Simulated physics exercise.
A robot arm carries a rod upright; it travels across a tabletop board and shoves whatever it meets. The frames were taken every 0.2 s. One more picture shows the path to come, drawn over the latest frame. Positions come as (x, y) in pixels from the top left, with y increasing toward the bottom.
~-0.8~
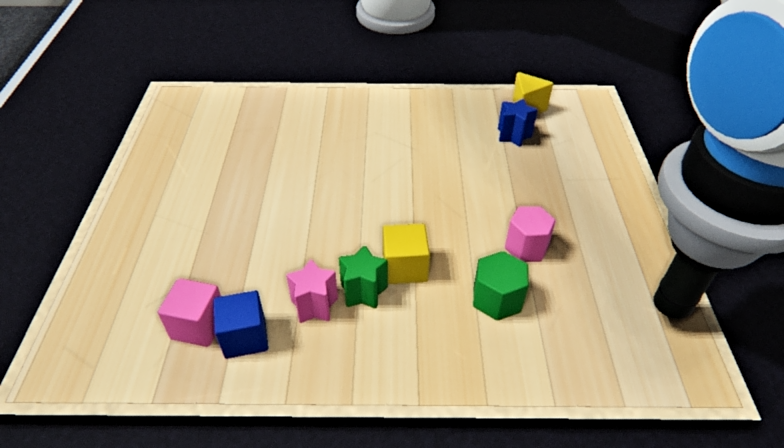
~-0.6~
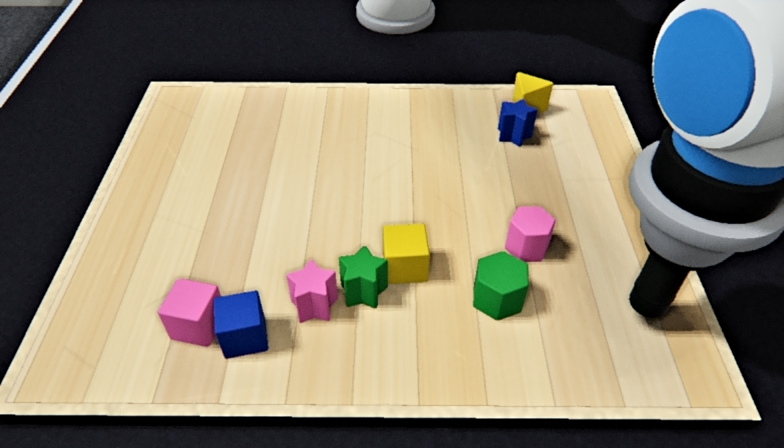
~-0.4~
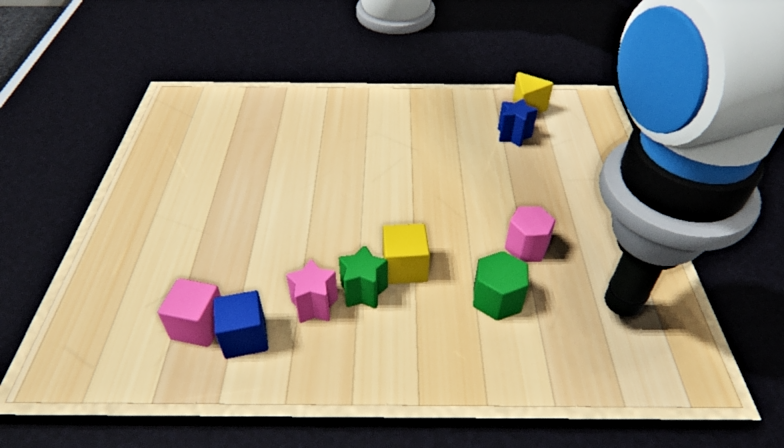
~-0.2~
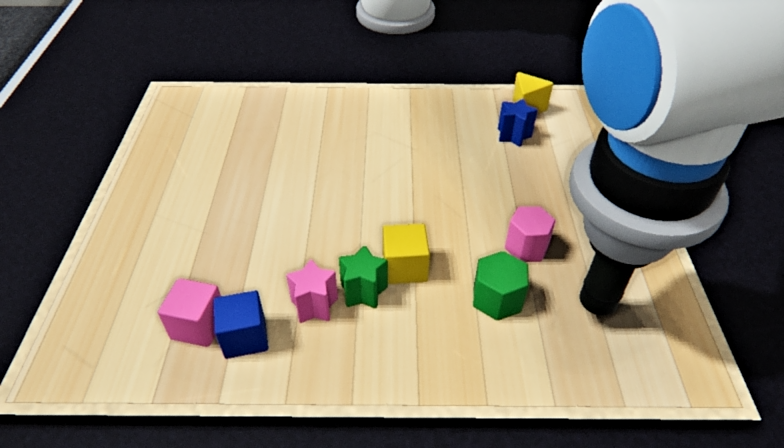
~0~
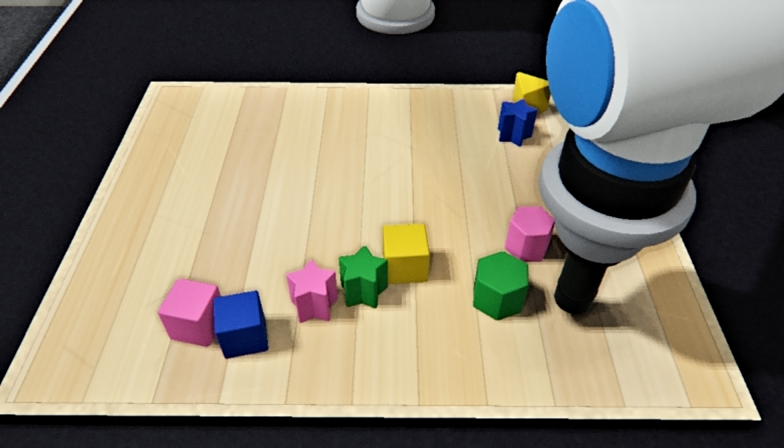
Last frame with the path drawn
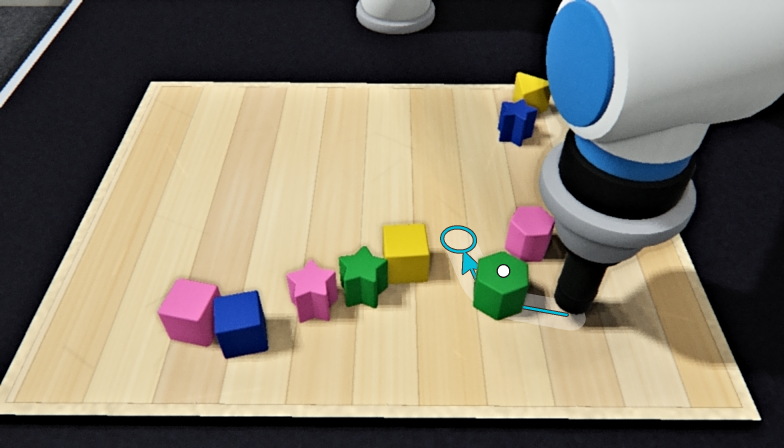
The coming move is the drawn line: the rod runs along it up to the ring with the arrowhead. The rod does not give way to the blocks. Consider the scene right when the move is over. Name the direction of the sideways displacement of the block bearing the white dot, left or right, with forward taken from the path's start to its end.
Well, taking the path from its start to its end as straight ahead, the block bearing the white dot moves to the left.
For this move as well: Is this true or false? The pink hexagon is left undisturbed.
That statement is accurate.
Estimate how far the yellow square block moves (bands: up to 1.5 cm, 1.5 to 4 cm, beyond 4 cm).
Between 1.5 and 4 cm.
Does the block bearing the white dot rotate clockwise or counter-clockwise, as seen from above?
Rotation: Counter-clockwise.
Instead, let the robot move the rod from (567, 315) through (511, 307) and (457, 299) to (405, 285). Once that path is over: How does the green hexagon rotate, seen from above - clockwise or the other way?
It spins clockwise.
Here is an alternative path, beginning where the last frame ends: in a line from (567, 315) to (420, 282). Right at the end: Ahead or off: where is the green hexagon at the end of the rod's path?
By then it is in front of the rod.
The line goes from (567, 315) by way of (513, 305) and (475, 276) to (459, 239); the dot is on the green hexagon.
The first path, step by step. One third of the way, rod (516, 291); green hexagon (477, 263).
Two thirds of the way, rod (477, 261); yellow square block (390, 234); green hexagon (437, 244).
At the end, rod (461, 224); green star (358, 263), turned 15° anticlockwise; yellow square block (383, 233); green hexagon (431, 237), turned 20° anticlockwise; pink hexagon unmoved.
